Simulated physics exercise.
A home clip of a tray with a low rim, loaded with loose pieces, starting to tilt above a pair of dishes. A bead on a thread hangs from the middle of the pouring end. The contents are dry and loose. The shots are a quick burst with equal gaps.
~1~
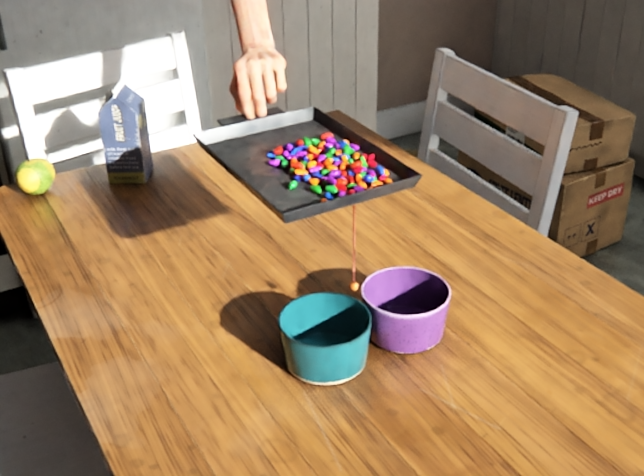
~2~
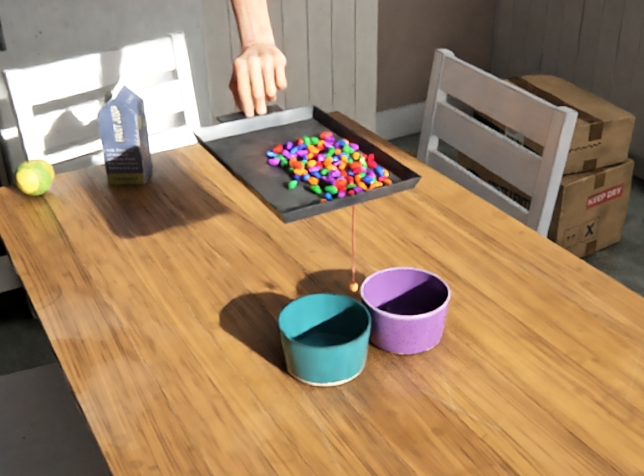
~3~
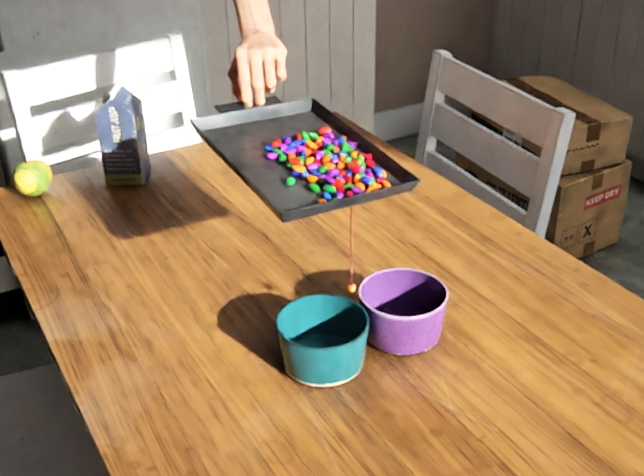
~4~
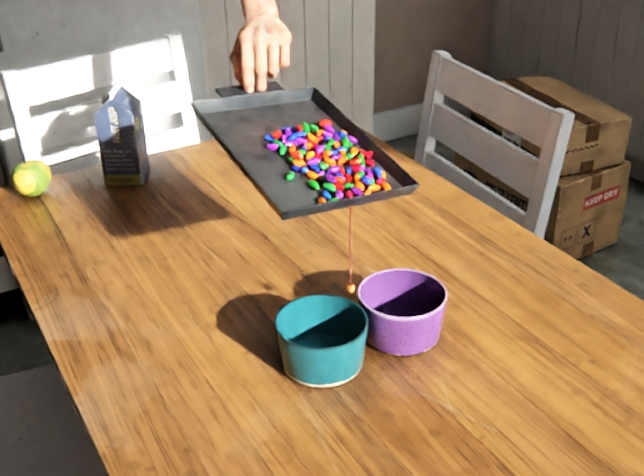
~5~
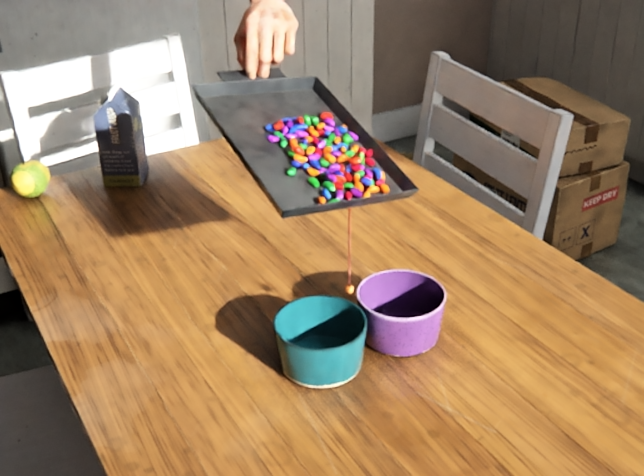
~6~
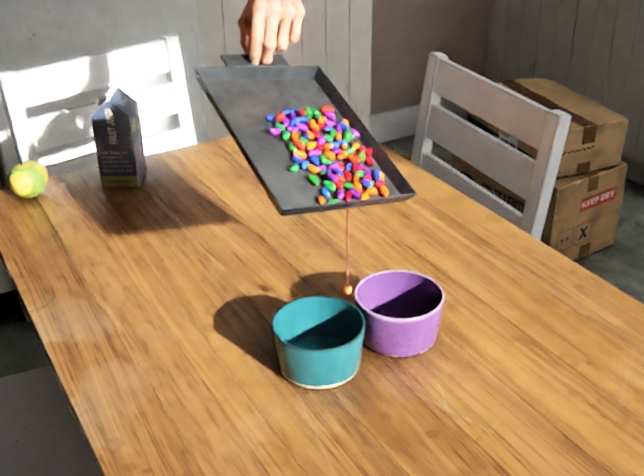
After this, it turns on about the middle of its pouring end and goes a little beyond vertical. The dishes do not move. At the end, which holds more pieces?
The right-hand dish gets more.
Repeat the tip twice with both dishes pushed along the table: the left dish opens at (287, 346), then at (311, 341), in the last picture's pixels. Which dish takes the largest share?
The first try: Right. The second: The right-hand dish.
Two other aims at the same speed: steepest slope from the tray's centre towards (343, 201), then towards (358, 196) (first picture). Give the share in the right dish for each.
Near 30 % and 50 %.
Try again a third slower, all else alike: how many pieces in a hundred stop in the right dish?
Near 90 %.
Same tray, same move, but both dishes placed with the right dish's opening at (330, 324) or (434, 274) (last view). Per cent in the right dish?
First some 0, then 60 per cent.
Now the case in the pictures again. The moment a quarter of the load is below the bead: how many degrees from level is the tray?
Roughly 90°.
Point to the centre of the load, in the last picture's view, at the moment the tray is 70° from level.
Close to (379, 177).
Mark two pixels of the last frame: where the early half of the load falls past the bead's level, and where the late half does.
Early half (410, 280), late half (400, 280).
Shortly afterwards, tray tipped steeply; the bulk on the tray; a little in the right dish; a little in the air.
Next, tray tipped past a quarter turn; the bulk in the right dish; a little outside both; only a few in the air.
Some moments later, tray tipped past a quarter turn; the bulk in the right dish; a little outside both.
In the end, tray tipped past a quarter turn; none at all in the left dish; the bulk in the right dish; a little outside both.
